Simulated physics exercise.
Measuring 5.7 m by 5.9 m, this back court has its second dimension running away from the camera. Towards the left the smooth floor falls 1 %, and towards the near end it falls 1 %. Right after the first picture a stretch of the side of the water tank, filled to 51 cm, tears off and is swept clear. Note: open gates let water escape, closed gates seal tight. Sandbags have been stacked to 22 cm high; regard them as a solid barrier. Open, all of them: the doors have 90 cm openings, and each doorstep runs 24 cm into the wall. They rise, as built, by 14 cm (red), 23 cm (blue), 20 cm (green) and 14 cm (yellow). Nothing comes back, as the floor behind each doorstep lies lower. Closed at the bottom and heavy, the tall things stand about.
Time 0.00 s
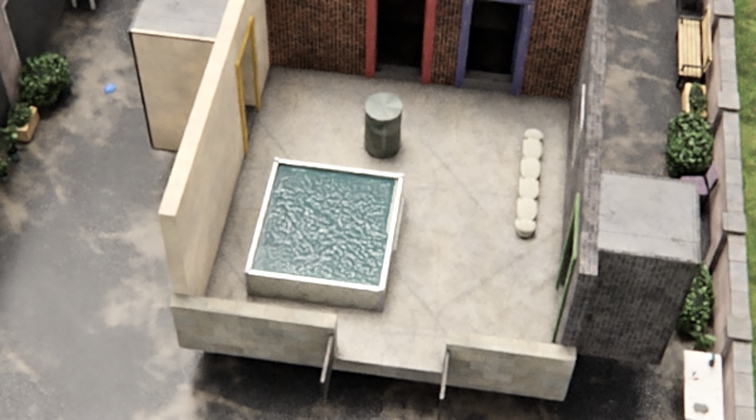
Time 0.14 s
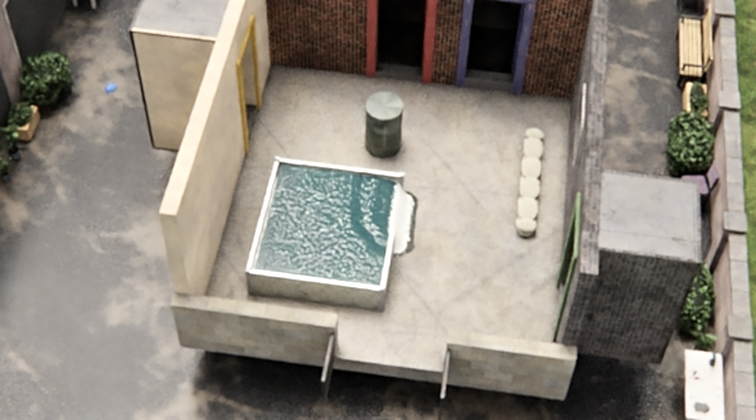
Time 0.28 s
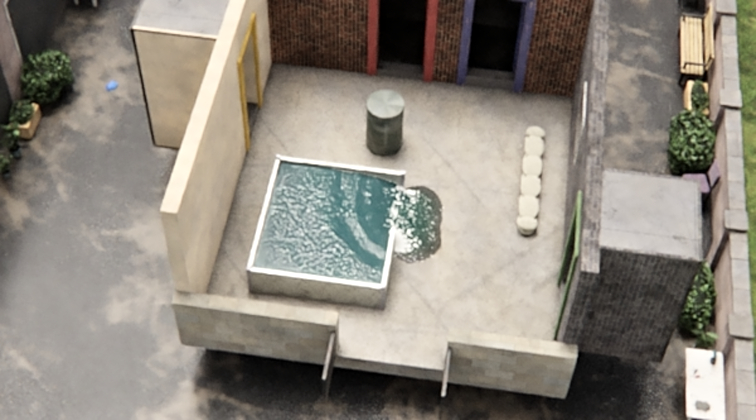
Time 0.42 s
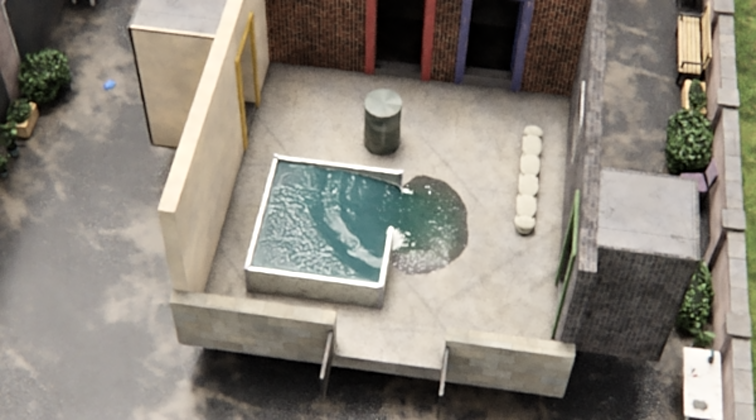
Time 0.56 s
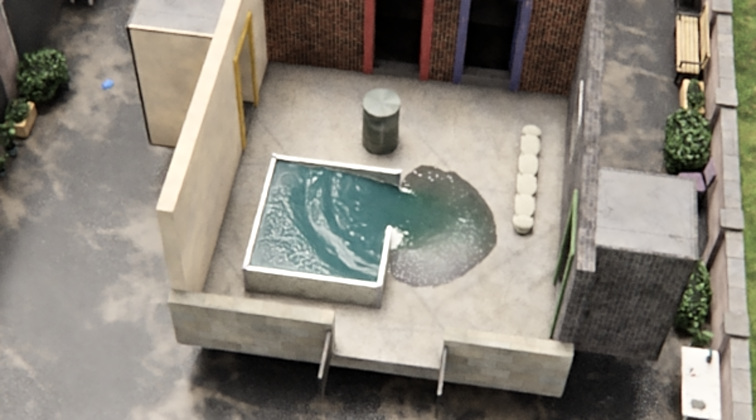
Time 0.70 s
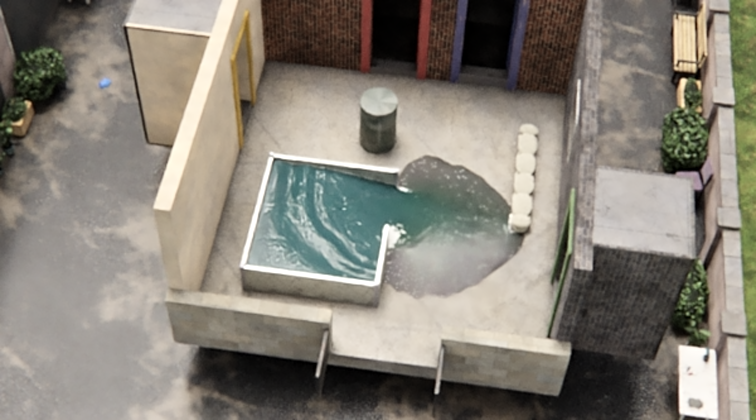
Water bursting through the right side of a square tank in a walled courtyard, spreading across the pale floor toward stacked sandbags.
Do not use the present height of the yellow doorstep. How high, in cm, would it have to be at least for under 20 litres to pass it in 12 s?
At least about 6.5 cm.
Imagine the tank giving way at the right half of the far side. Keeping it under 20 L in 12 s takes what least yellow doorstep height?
It needs to be about 12.0 cm high.
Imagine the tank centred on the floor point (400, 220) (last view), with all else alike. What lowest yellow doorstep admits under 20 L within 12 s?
Some 7.5 cm.
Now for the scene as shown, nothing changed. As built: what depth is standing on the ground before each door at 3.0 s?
In cm: Red 0, blue 19, green 18, yellow 0.
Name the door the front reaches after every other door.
Yellow.
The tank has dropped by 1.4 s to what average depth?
Close to 39 cm deep on average.
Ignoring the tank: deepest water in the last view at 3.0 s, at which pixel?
Near pixel (541, 367).
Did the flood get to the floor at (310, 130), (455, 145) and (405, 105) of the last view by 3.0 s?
Status: Clear / submerged / clear.
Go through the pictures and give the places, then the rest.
The water tank at (327, 225) is whole and still, 51 cm deep; the yellow door at (248, 91) is dry, in the first picture.
The front is at (408, 247), 0.3 m from the gap at (395, 217); 0.2 m2 of floor is wet, 51 cm left at the back, in the second picture.
The front is at (433, 249), 0.7 m from the gap at (396, 217); 0.8 m2 of floor is wet, 51 cm left at the back, in the third picture.
The gap is at (393, 216), the front 1.2 m out at (460, 246); the back of the water tank holds 51 cm, in the fourth picture.
The front is at (492, 241), 1.7 m from the gap at (392, 216); 2.8 m2 of floor is wet, 51 cm left at the back, in the fifth picture.
The gap is at (389, 214), the front 2.2 m out at (518, 240); the back of the water tank holds 51 cm; 3.1 m in a straight line remain to the yellow door at (243, 85), in the sixth picture.
After 1.4 s water covers 25 % of the floor, deepest (27 cm) near (508, 225); it has not reached the yellow door.
After 3.0 s water covers 40 % of the floor, deepest (30 cm) near (541, 367); it has not reached the yellow door.
After 12.0 s water covers 95 % of the floor, deepest (16 cm) near (192, 321); 10 cm at the yellow door, 0 litres in over its 14 cm doorstep.
At the yellow door as built, the water arrived by 5.4 s and peaked near 10 cm at 12.0 s.
Run again over the same 12 s with other heights there, 33 litres in over 5.5 cm, 13 litres over 7 cm. The limit of 20 litres is kept from about 6.5 cm up.
